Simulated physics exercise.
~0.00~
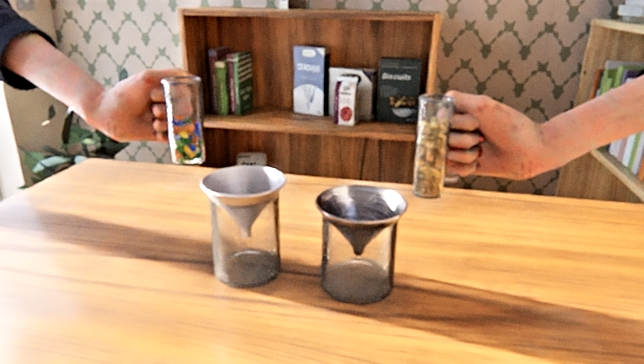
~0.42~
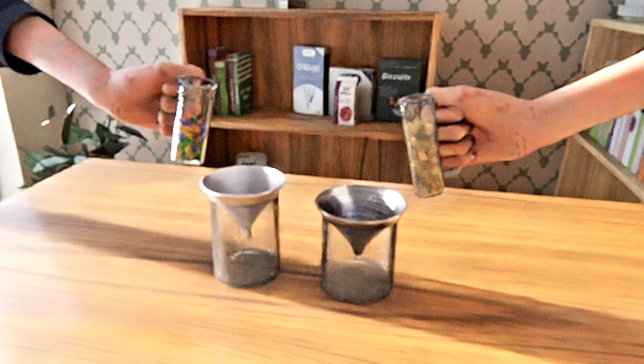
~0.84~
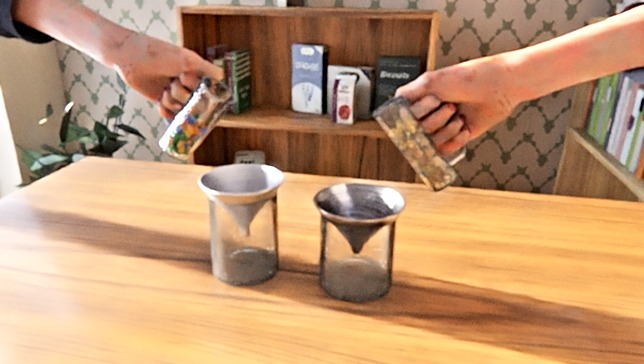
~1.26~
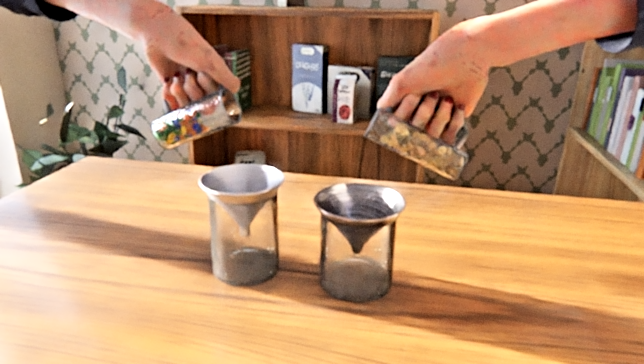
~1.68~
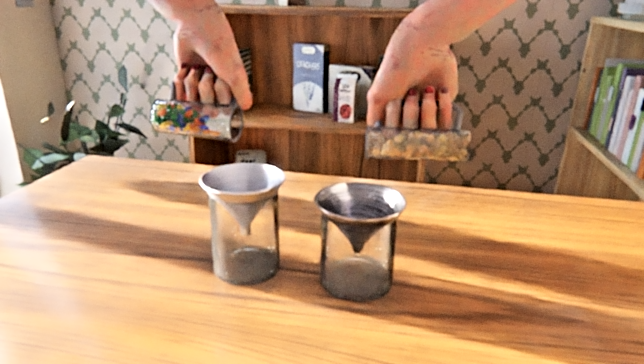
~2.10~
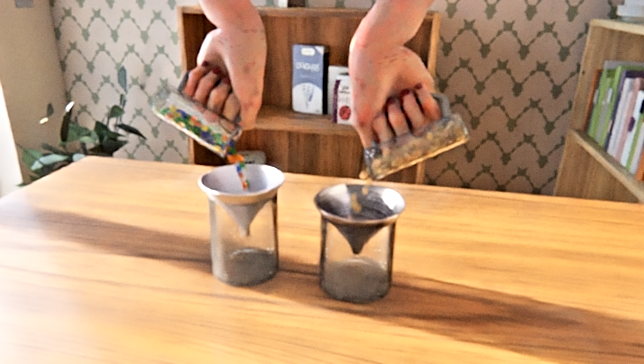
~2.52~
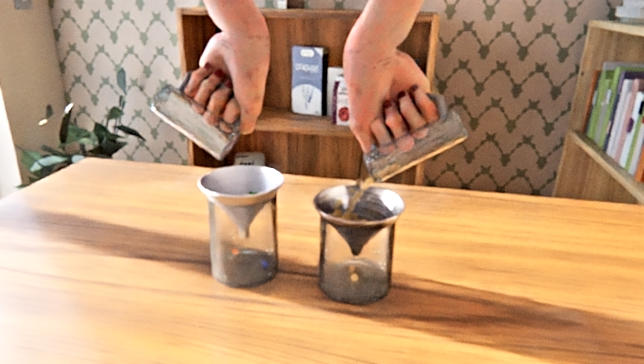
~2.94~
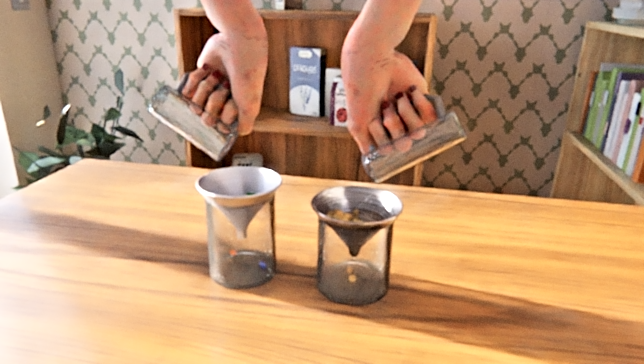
A wooden table stands before a bookcase and patterned wallpaper, seen from the front by a slightly swaying camera. Two glass jars topped with grey metal funnels sit near the middle. A hand on the left holds a clear cup of multicoloured pieces, and one on the right holds a cup of yellowish-brown pieces. Both hands tilt their cups sideways, then tip them further, pouring the contents into the funnels. The cups empty, the left before the right, and stay tipped. Both funnels jam, holding nearly everything, with only a stray few pieces down in each jar.
